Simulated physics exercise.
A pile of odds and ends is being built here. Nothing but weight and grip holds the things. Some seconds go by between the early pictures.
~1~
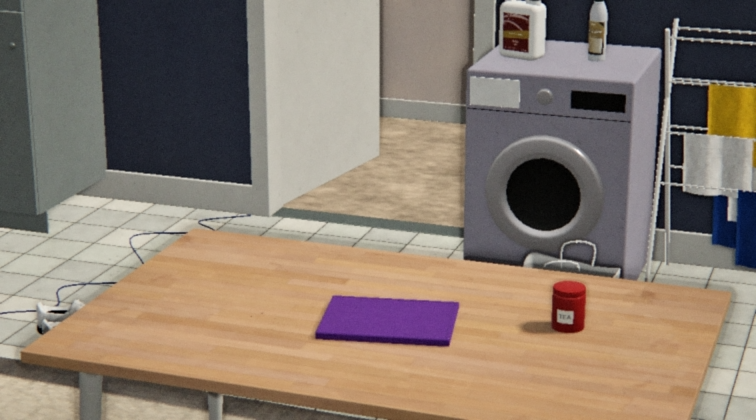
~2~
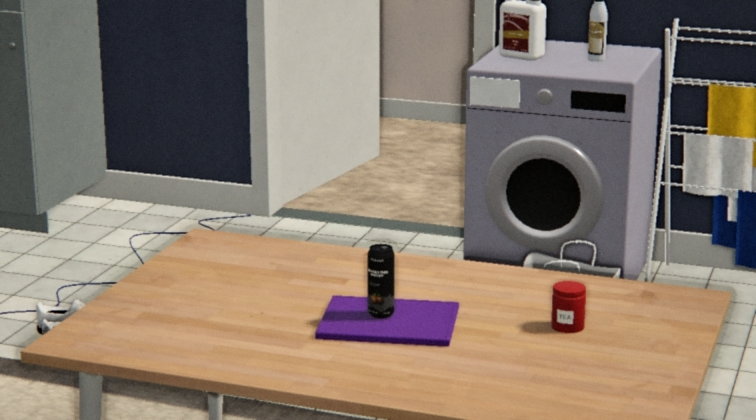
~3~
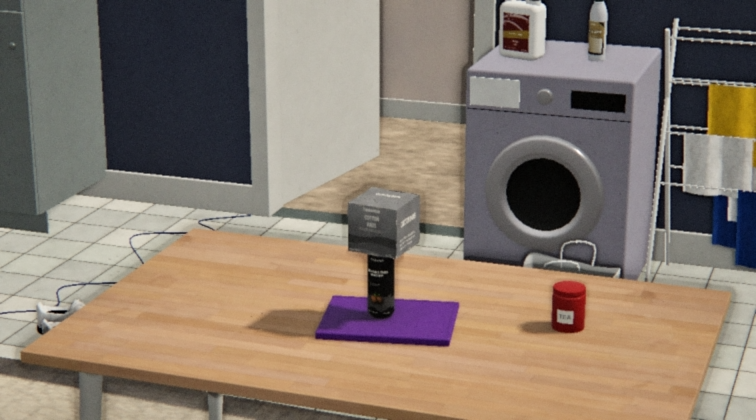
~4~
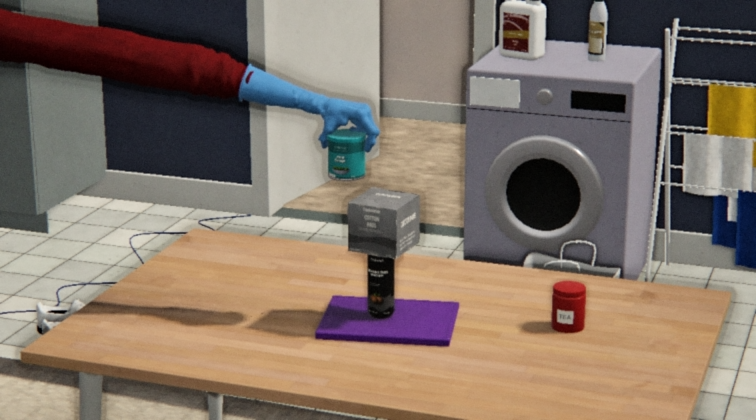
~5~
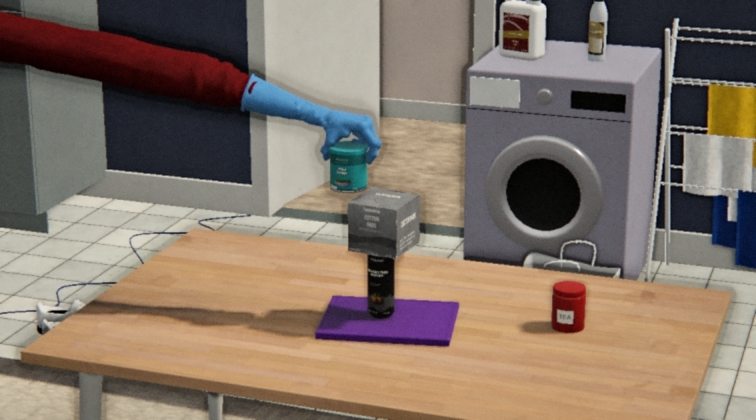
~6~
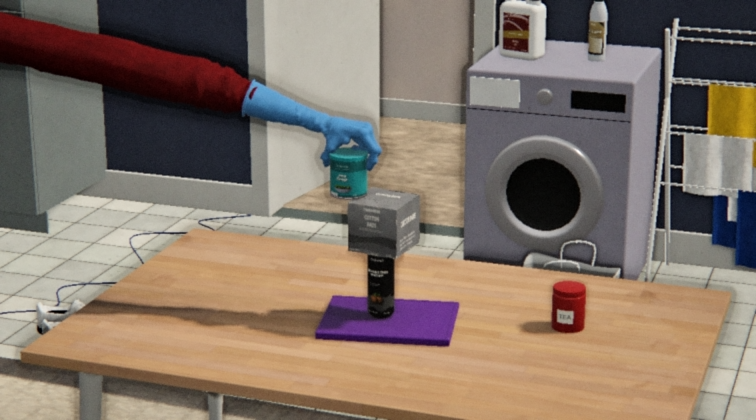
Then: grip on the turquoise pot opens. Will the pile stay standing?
No. So the pile doesn't survive that.
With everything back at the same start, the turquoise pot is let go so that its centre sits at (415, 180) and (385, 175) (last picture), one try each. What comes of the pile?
In the first case the pile collapses, while in the second it remains standing.
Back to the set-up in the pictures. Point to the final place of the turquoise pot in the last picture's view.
The object winds up at approximately (289, 290).
Then, 0.30 s past the last view, turquoise pot now fallen.
Then, 0.50 s past the last view, things are still on the move.
Then, 0.80 s past the last view, as before.
Finally, fallen, turquoise pot; the other 4 still in place. Final places as the last picture's camera would see them, turquoise pot near (289, 290). The pile loses its balance.
